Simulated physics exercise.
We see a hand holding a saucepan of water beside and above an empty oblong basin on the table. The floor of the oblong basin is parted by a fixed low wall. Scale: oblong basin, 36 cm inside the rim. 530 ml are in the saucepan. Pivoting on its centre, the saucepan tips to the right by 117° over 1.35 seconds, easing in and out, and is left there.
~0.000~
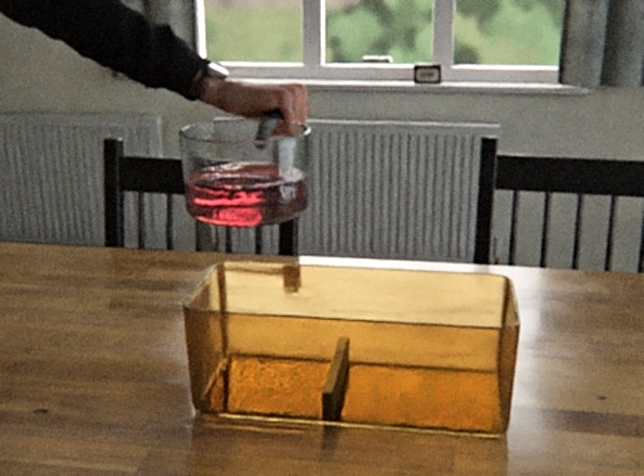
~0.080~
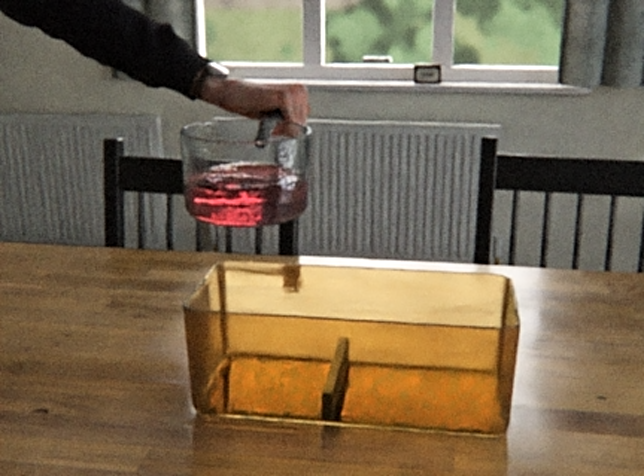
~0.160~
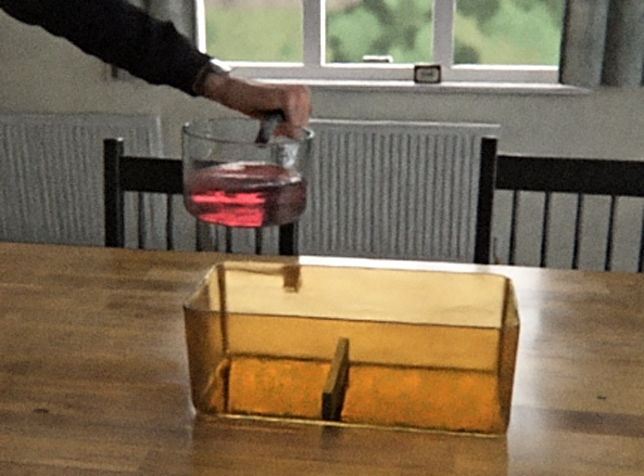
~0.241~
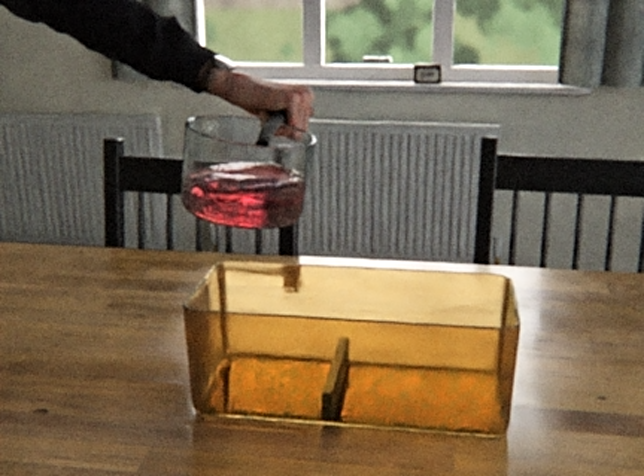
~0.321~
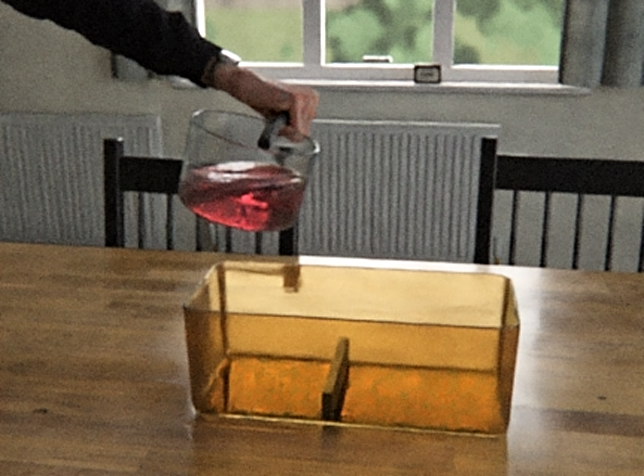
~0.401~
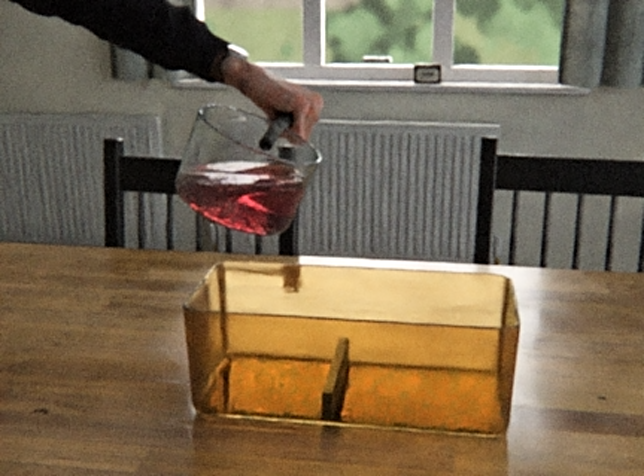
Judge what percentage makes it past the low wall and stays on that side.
Some 73 per cent makes it over and stays.
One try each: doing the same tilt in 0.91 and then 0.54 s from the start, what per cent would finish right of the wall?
Respectively about 55 and 45 percent.
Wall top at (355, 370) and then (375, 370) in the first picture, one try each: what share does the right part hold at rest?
50 in a hundred, followed by 15 in a hundred.
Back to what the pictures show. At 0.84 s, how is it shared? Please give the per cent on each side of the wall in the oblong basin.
I'd say about 0 left and about 9 right.
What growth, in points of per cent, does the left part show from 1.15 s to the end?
Some 12 per cent.
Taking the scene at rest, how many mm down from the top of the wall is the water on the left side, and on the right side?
The left side gives some 28 mm, the right side some 22 mm.
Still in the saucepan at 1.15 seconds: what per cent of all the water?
Near 10 in a hundred.
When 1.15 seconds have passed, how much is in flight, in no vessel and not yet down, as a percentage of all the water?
Around 10 percent of it is airborne.
After 0.84 s the tilt is 80° and 64 per cent is still to pour, 0 is left of the wall and 9 right of it.
After 1.15 s the tilt is 111° and 10 per cent is still to pour, 14 is left of the wall and 66 right of it.
After 1.49 s the tilt is 117° and 0 per cent is still to pour, 26 is left of the wall and 73 right of it.
After 1.85 s the tilt is 117° and 0 per cent is still to pour, 26 is left of the wall and 73 right of it.
In the end 26 per cent lies left of the wall, 73 right of it and 0 outside.
